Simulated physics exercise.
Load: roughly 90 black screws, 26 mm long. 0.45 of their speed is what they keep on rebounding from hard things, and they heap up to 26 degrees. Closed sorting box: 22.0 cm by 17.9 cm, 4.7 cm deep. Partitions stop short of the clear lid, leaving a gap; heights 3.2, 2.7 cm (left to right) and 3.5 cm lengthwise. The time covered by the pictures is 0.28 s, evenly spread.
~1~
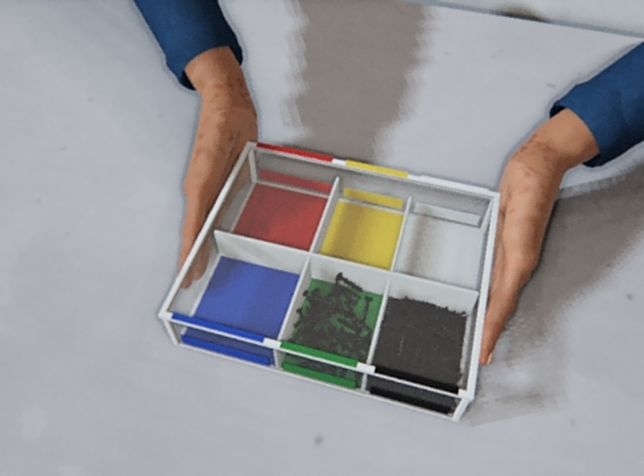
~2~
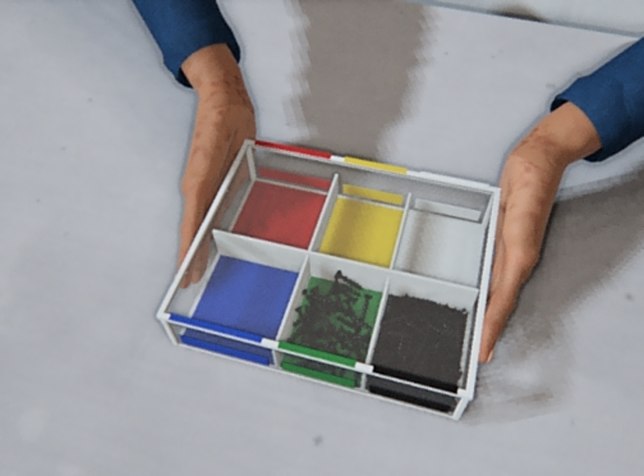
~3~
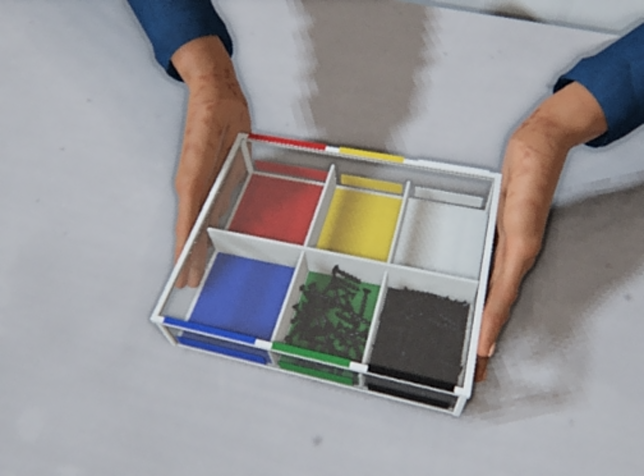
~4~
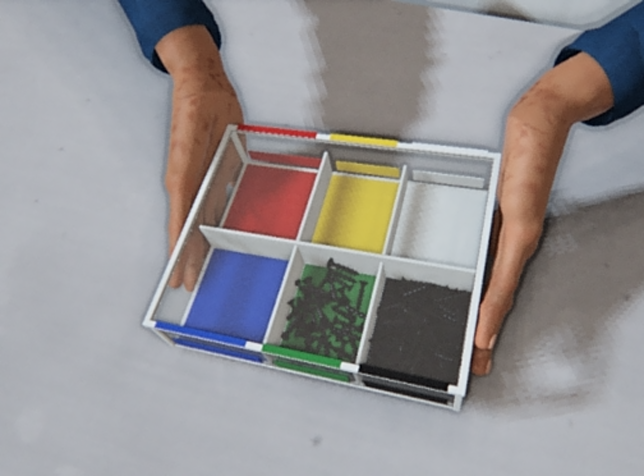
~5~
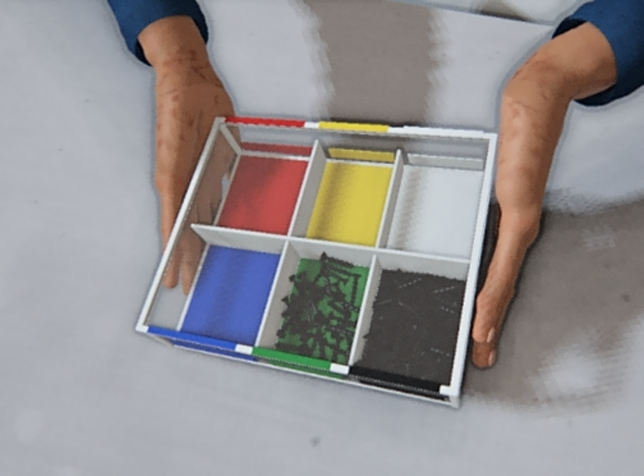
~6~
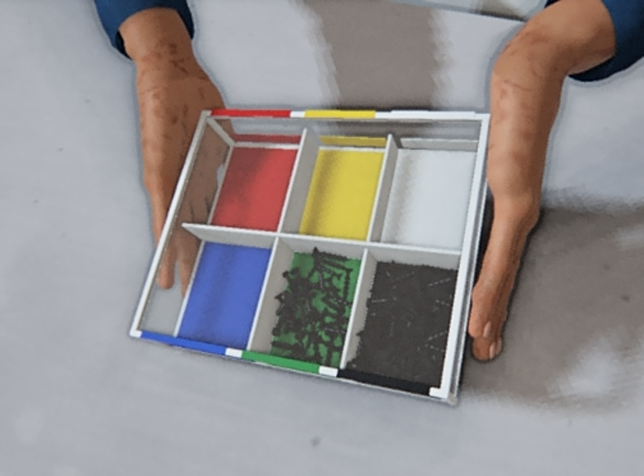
A clear, shallow sorting box is held between two hands in blue sleeves above a pale grey surface, seen from above. Its six compartments show red, yellow and white at the back, blue, green and black in front, with black screws in the front middle and right. The hands gradually tilt the box and shift it slightly left, while the screws barely move and the view stays still.
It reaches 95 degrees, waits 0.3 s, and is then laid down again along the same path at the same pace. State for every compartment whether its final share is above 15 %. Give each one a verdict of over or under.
Red - under; blue - under; green - over; yellow - under; white - under; black - over.
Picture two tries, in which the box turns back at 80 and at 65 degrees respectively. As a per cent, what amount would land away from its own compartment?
Some 10 and some 5 per cent, respectively.
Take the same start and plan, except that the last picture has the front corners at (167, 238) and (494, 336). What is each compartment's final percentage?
Result - red: 0 %; blue: 0 %; green: 25 %; yellow: 0 %; white: 20 %; black: 55 %.
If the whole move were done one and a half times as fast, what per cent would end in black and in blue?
That way black would end with 45 per cent and blue with 10 per cent.
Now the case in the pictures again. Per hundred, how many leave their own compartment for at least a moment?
Estimate: Around 5 %.
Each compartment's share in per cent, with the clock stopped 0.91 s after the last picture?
Red 0; blue 0; green 45; yellow 0; white 0; black 55.
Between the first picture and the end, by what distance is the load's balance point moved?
I'd put the distance at roughly 2.0 cm.
Then, 0.91 s after the last picture, tilt 95 degrees; green 45 %, black 55 %.
Then, 1.52 s after the last picture, tilt 48 degrees; green 45 %, black 55 %.
Then, 2.18 s after the last picture, tilt 0 degrees; green 45 %, black 55 %.
In the end, red 0 %, blue 0 %, green 45 %, yellow 0 %, white 0 %, black 55 %.
